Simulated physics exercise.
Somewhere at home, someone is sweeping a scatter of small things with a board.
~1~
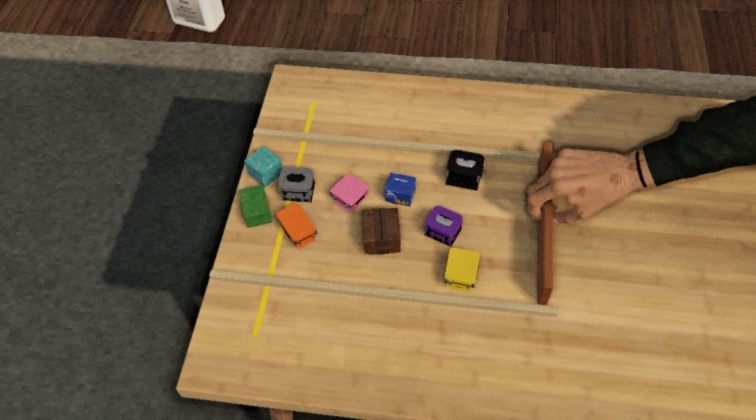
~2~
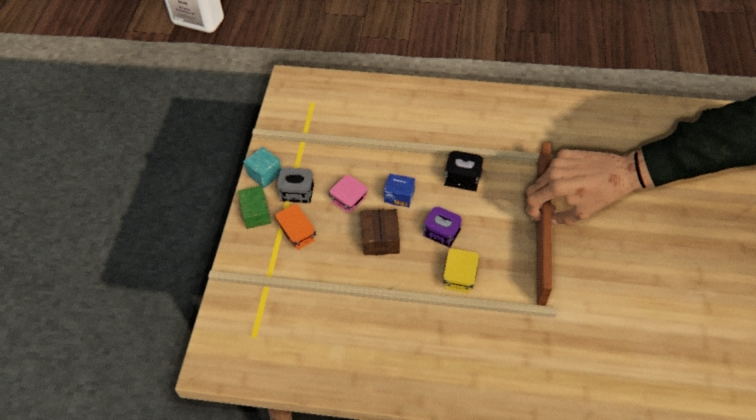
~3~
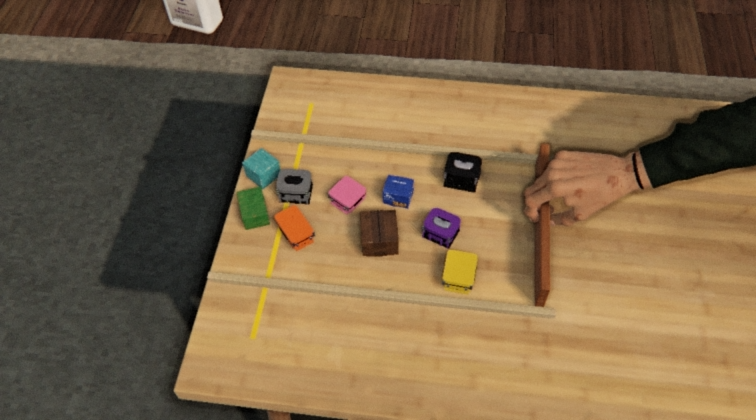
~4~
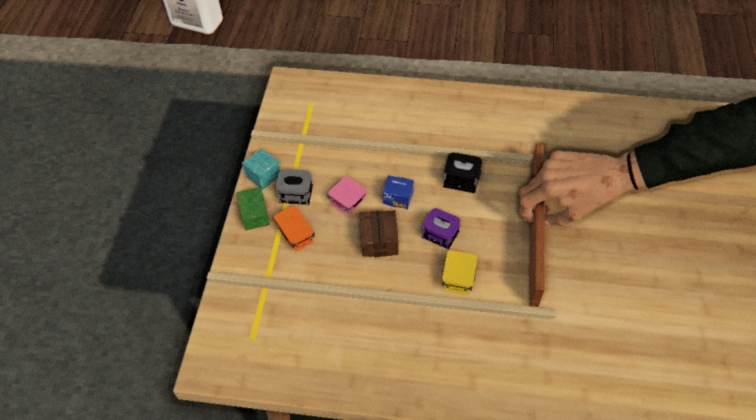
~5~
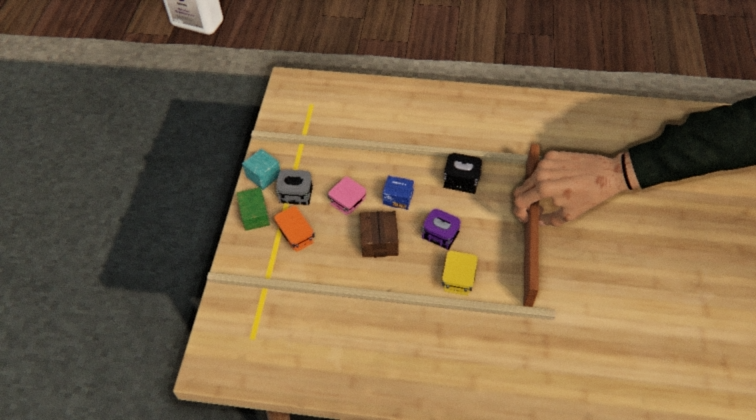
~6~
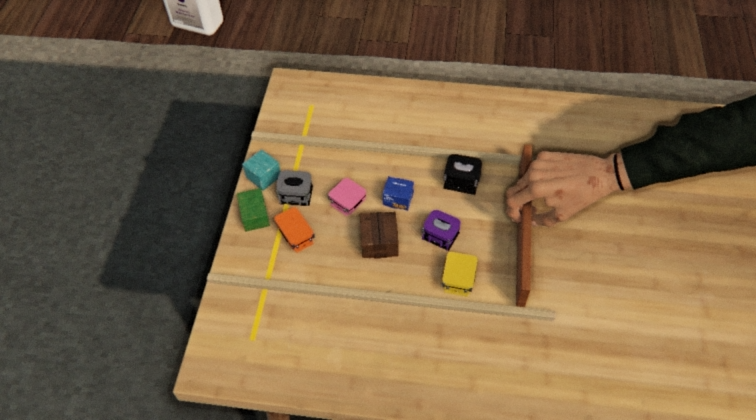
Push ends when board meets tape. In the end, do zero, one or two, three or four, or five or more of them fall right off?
Three or four of them do.
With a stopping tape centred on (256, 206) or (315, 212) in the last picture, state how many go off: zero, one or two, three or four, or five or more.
At each place: 5 or more and one or two.
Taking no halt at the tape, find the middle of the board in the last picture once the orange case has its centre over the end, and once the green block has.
Around (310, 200), then around (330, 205).
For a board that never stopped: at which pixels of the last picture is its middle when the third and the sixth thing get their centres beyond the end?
About (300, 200), then about (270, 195).
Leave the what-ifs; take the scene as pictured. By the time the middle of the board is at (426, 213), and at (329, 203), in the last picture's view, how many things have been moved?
Respectively 4 and 10.
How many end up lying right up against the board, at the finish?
Tally at the end: 4.
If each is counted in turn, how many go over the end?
Count of fallen: 3.
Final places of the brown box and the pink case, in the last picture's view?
(230, 222), and the other (249, 195).
Early on, none off yet; turquoise block at rest near (262, 170); green block at rest near (253, 209); grey case at rest near (295, 188).
A while later, none off yet; turquoise block at rest near (262, 170); green block moving near (248, 208); grey case moving near (290, 188).
Finally, the number that fall off is three or four; lost, orange case, grey case and green block.
